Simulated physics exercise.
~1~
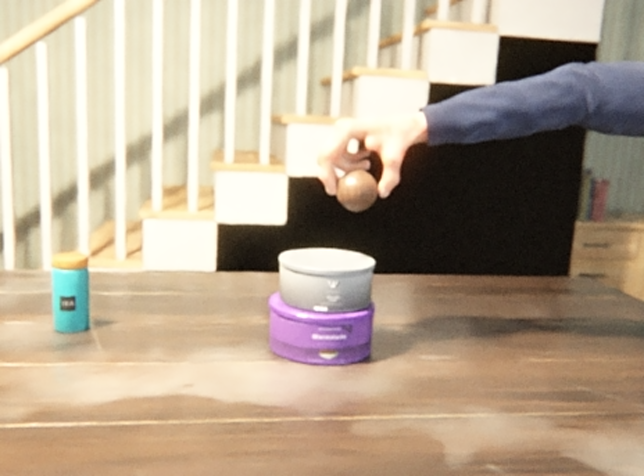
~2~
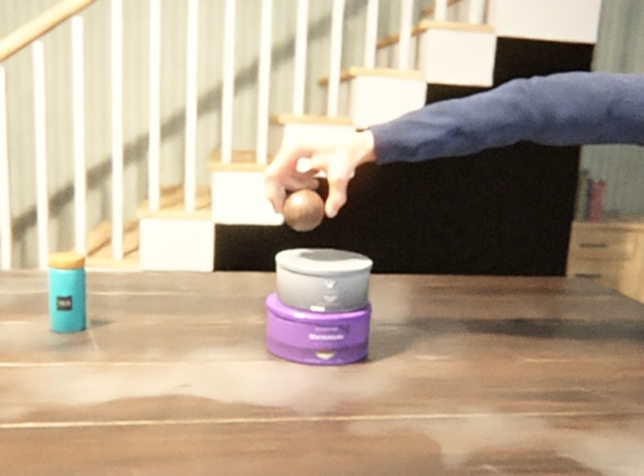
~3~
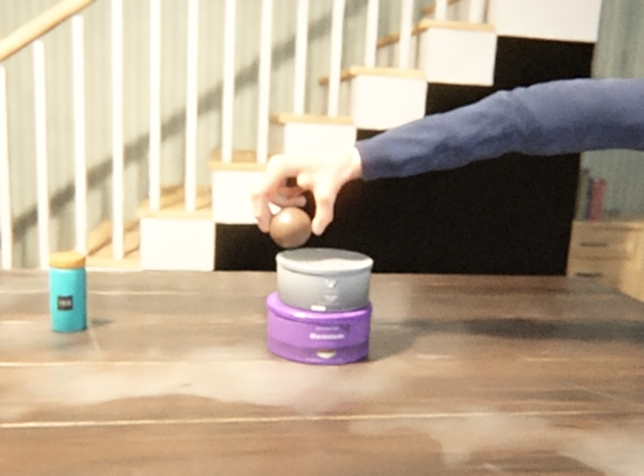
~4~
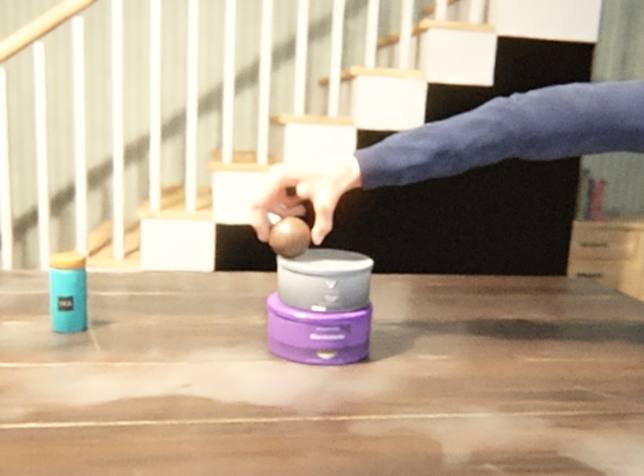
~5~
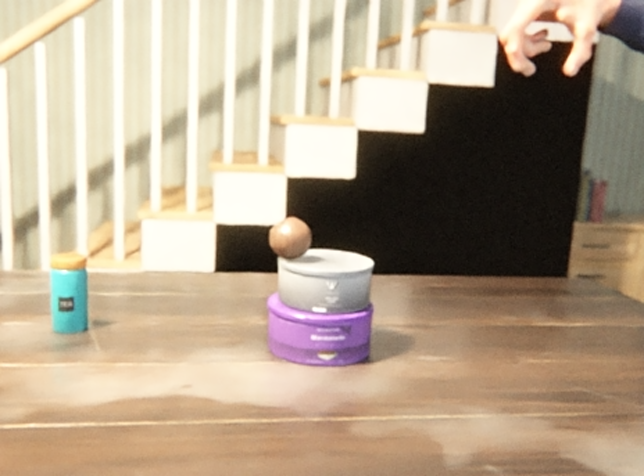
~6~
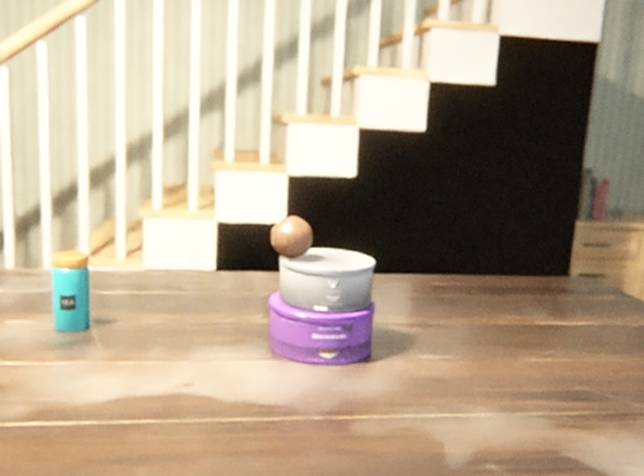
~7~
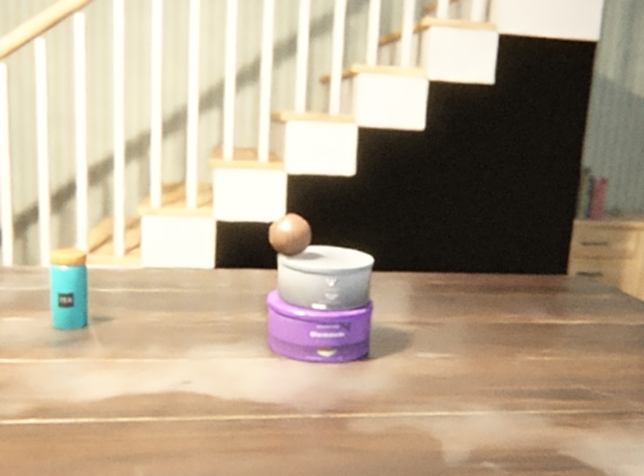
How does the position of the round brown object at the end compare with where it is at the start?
At the start it is held in a hand in the air above the grey tub, and by the end it is lower and further left, resting by itself on the left edge of the tub's top.
